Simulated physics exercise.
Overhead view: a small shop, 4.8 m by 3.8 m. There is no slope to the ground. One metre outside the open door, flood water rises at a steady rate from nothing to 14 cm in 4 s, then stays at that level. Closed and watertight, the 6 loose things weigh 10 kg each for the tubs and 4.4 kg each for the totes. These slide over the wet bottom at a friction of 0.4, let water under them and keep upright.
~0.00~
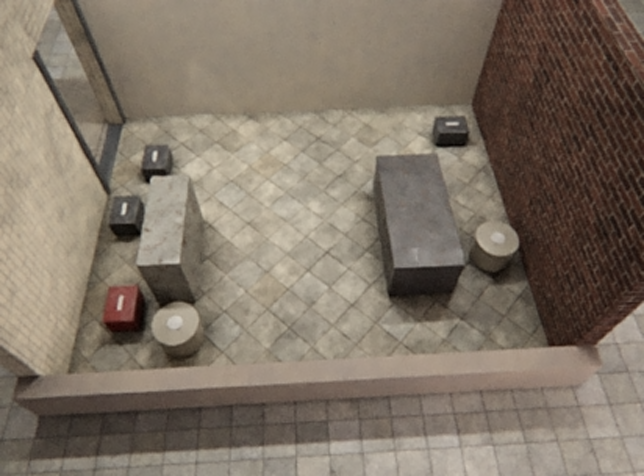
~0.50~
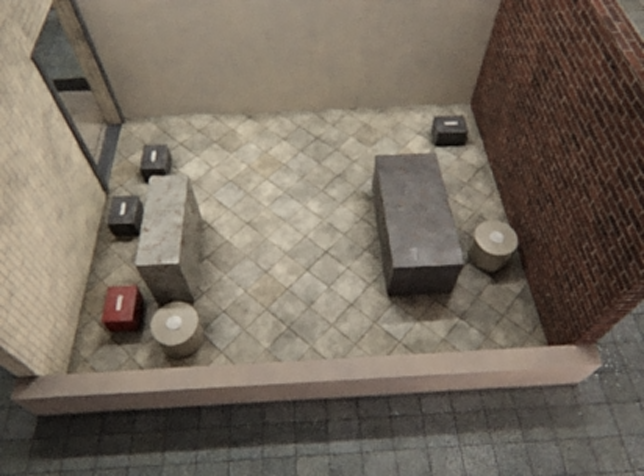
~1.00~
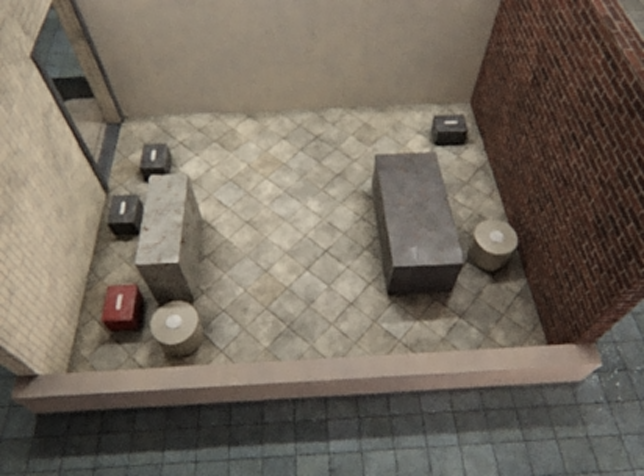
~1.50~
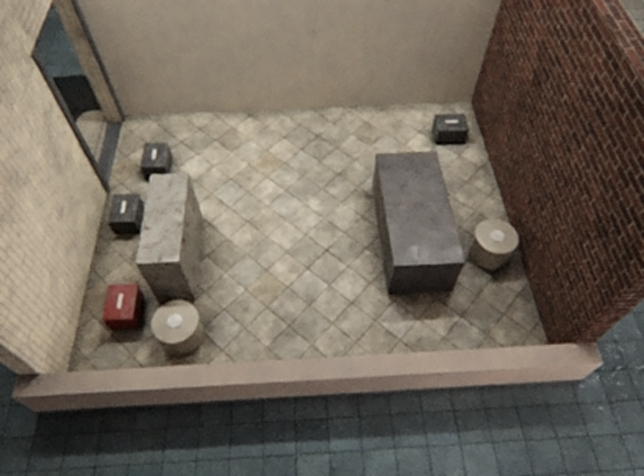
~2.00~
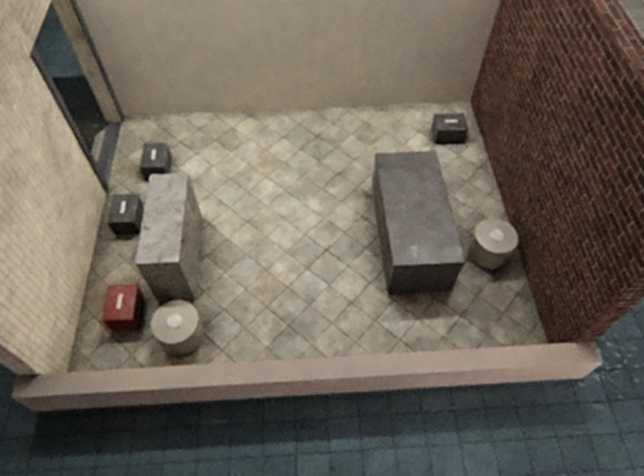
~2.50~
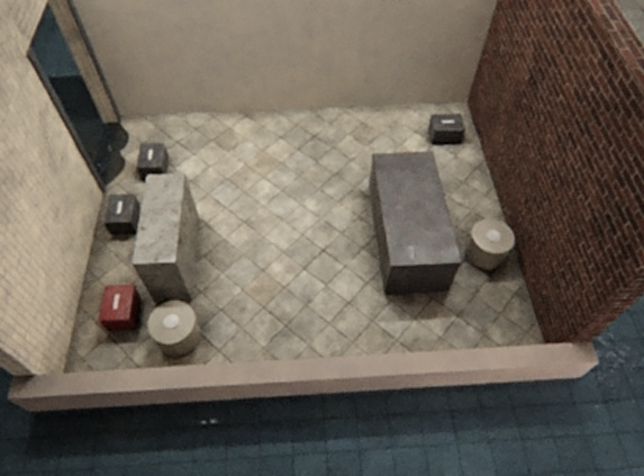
Dark, bluish water spreads over the grey paving outside a small shop, seen from high overhead with its walls cut low at the front. On the pale tiled floor, a light grey block, two dark boxes, a red box and a round drum stand left, with a darker block, drum and dark box right. The paving darkens steadily, then water edges through the left doorway, while the objects stay put.
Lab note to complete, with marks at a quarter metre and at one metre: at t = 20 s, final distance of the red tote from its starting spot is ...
At t = 20 s the distance is above one metre.
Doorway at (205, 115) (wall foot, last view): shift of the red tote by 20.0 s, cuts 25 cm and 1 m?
Then the red tote would have gone a long way.
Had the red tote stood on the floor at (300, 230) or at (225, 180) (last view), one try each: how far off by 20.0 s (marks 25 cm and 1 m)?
Try one - it is swept a long way; try two - it is swept a long way.
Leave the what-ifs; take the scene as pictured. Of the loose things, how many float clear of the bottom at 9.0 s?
Count at that moment: 2.
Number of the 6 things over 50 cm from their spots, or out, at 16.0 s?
It comes to 3.
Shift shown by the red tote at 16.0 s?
Around 0 centimetres.
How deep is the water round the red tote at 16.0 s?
Roughly 4 cm deep.
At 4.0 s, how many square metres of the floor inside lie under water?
At that time the wet patch spans about 2.0 m2.
After 4.0 s the red tote is near (117, 302), 0.0 m from its start, aground; 0 afloat.
After 9.0 s the red tote is near (117, 302), 0.0 m from its start, aground; 2 afloat.
After 16.0 s the red tote is near (116, 302), 0.0 m from its start, afloat; 4 afloat.
After 20.0 s the red tote is near (138, 177), 1.6 m from its start, afloat; 6 afloat.
